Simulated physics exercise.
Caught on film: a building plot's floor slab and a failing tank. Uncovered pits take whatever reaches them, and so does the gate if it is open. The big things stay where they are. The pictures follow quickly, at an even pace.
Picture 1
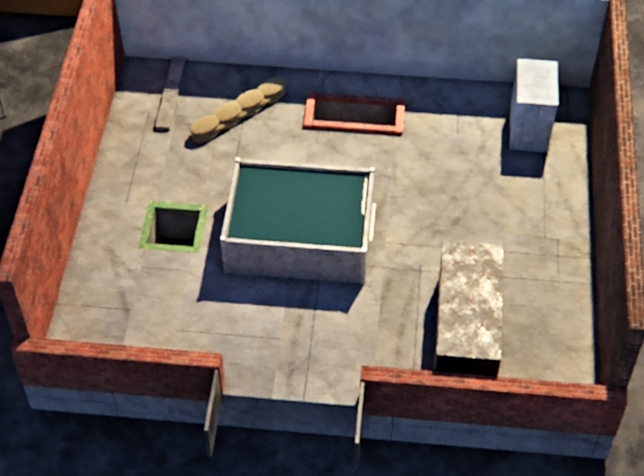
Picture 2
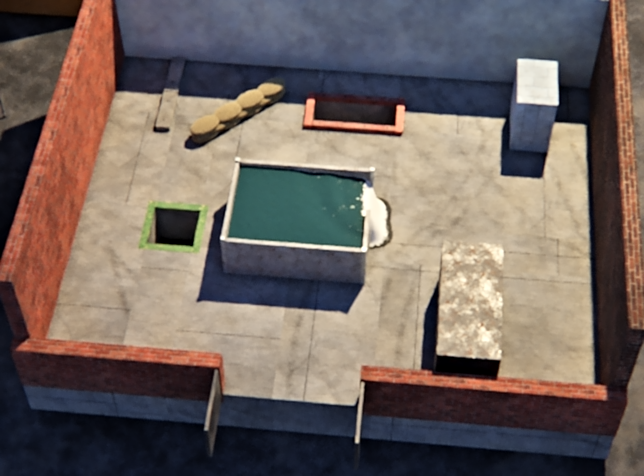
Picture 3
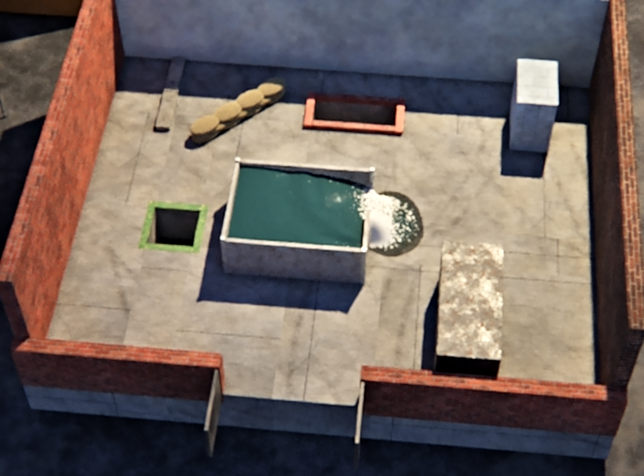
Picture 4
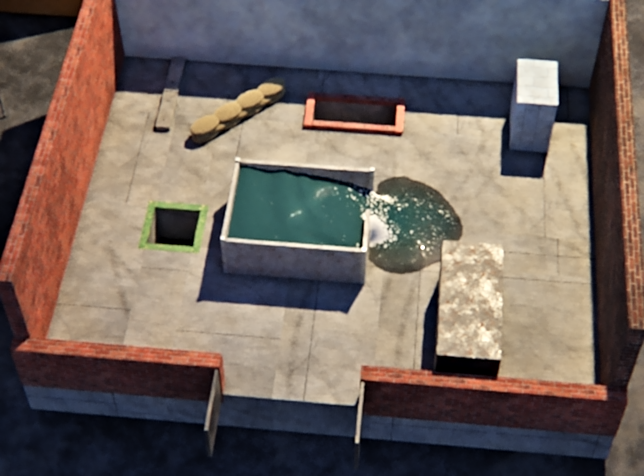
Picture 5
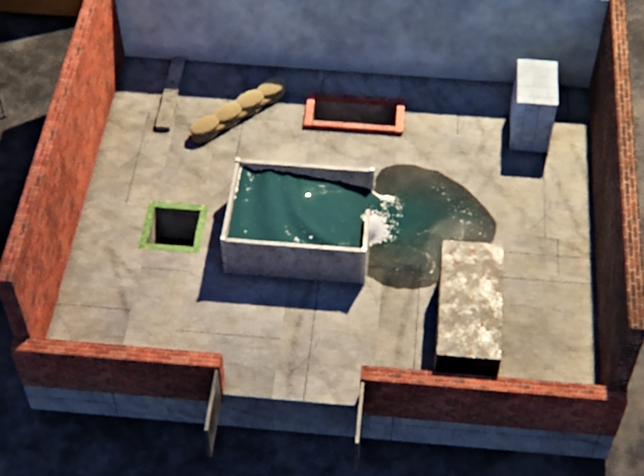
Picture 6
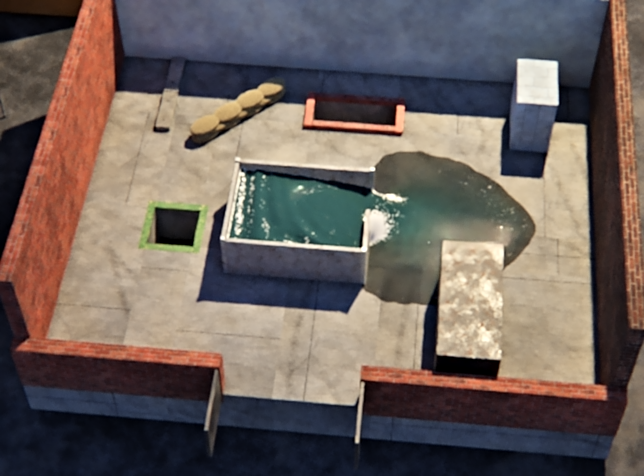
On a walled concrete floor slab, a tank full of still water gave way at its right side, and water gushed through the gap, spreading rightward in a widening dark pool that reached around a pale block.
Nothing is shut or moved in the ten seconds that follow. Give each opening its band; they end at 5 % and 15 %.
In the end: The gate takes not even 5 %; the red pit takes not even 5 %; the green pit takes not even 5 %.
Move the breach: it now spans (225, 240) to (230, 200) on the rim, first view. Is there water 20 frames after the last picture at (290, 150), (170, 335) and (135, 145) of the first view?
In turn: Not flooded, flooded, under water.
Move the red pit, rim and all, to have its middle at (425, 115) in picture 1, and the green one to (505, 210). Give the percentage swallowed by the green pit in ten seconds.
Per cent: Green 35.
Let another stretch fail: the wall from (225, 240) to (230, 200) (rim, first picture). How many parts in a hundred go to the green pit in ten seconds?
Parts in a hundred: Green 40.
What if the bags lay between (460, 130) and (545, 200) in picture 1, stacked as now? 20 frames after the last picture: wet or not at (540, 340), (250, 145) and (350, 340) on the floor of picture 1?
In turn: Wet, clear, dry.
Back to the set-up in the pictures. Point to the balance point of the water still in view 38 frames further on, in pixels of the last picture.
Roughly at (456, 215).
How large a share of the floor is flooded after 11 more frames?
Some 30 per cent.
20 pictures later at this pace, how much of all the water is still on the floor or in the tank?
Some 100 per cent.
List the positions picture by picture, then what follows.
Still water in the water tank at (299, 207), in the first frame.
The front is at (376, 200), out from the gap at (368, 211), in the second frame.
Water pours out at (368, 213) and has run to (418, 235), in the third frame.
The front is at (456, 223), out from the gap at (368, 214), in the fourth frame.
Water pours out at (368, 214) and has run to (489, 223), in the fifth frame.
The front is at (527, 220), out from the gap at (368, 214), in the sixth frame.
A moment on, water covers 25 % of the floor; the gate 0 %, the red pit 0 %, the green pit 0 %.
Next, water covers 30 % of the floor; the gate 0 %, the red pit 0 %, the green pit 0 %.
Then, water covers 35 % of the floor; the gate 0 %, the red pit 0 %, the green pit 0 %.
Later, water covers 50 % of the floor; the gate 0 %, the red pit 0 %, the green pit 0 %.
In the end, water covers 65 % of the floor; the gate 0 %, the red pit 0 %, the green pit 0 %.
